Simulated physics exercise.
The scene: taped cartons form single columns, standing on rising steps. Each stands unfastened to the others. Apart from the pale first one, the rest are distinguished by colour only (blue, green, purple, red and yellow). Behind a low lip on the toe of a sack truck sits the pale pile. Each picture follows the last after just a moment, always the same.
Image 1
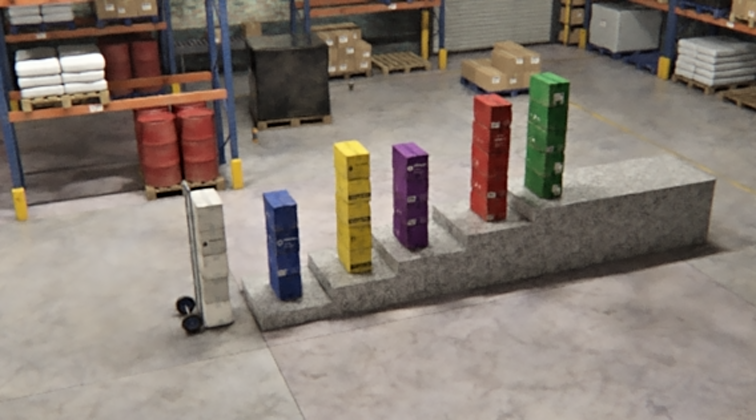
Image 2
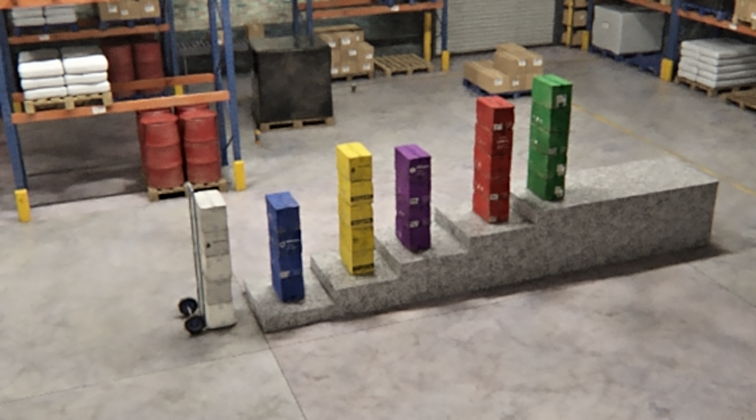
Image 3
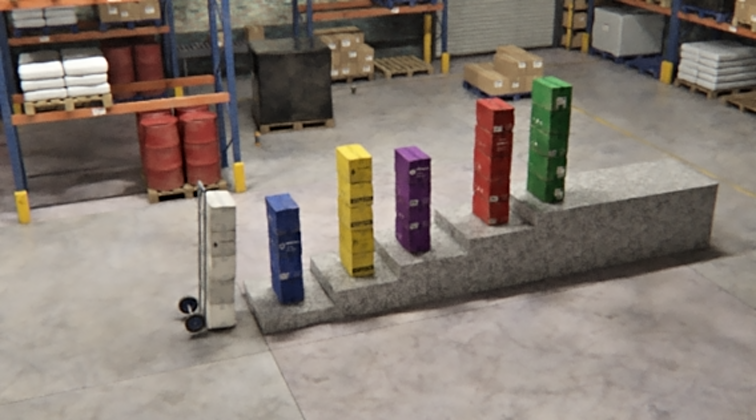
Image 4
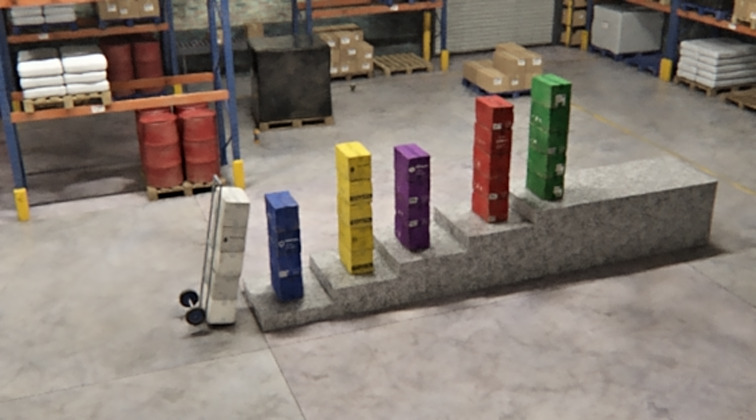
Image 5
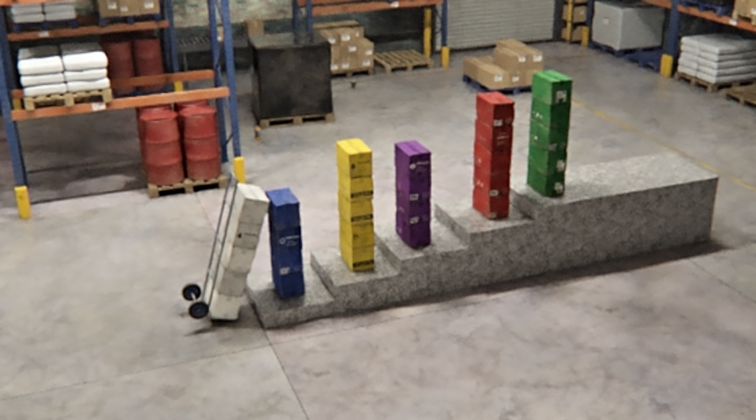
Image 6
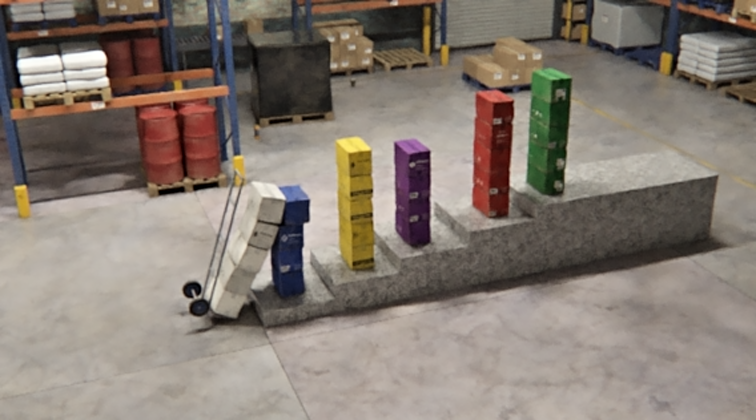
A hand truck carrying a stack of white boxes tilted gradually to the right until the stack leaned against the blue column, whose top shifted slightly, while the yellow, purple, red and green columns stayed upright.
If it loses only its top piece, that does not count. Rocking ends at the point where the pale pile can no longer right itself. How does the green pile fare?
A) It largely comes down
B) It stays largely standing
The answer is B.
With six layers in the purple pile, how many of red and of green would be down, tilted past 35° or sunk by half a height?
Colour by colour, the counts come to red 4 and green 5.
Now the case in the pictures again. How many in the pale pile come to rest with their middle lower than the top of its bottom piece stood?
1 pale pieces.
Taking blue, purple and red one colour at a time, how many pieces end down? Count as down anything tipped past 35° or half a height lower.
Taking each in turn, blue gives 4, purple gives 4, red gives 0.
Shortly afterwards, 4 of the pale pile down; none of the 5 green cartons down (0 of 23 in all colours); top green carton unmoved; top blue carton tilted clearly.
Next, 5 of the pale pile down; none of the 5 green cartons down (3 of 23 in all colours); top green carton unmoved; top blue carton tilted a little, half its height lower.
Some moments later, 5 of the pale pile down; none of the 5 green cartons down (5 of 23 in all colours); top green carton unmoved; top blue carton tilted steeply, about its own height lower.
Afterwards, 5 of the pale pile down; none of the 5 green cartons down (13 of 23 in all colours); top green carton unmoved; top yellow carton tilted steeply, some two heights lower.
In the end, 5 of the pale pile down; none of the 5 green cartons down (13 of 23 in all colours); top green carton unmoved; top yellow carton tilted steeply, some two heights lower. From the last view, middles, top green carton near (551, 86), top yellow carton near (450, 183).
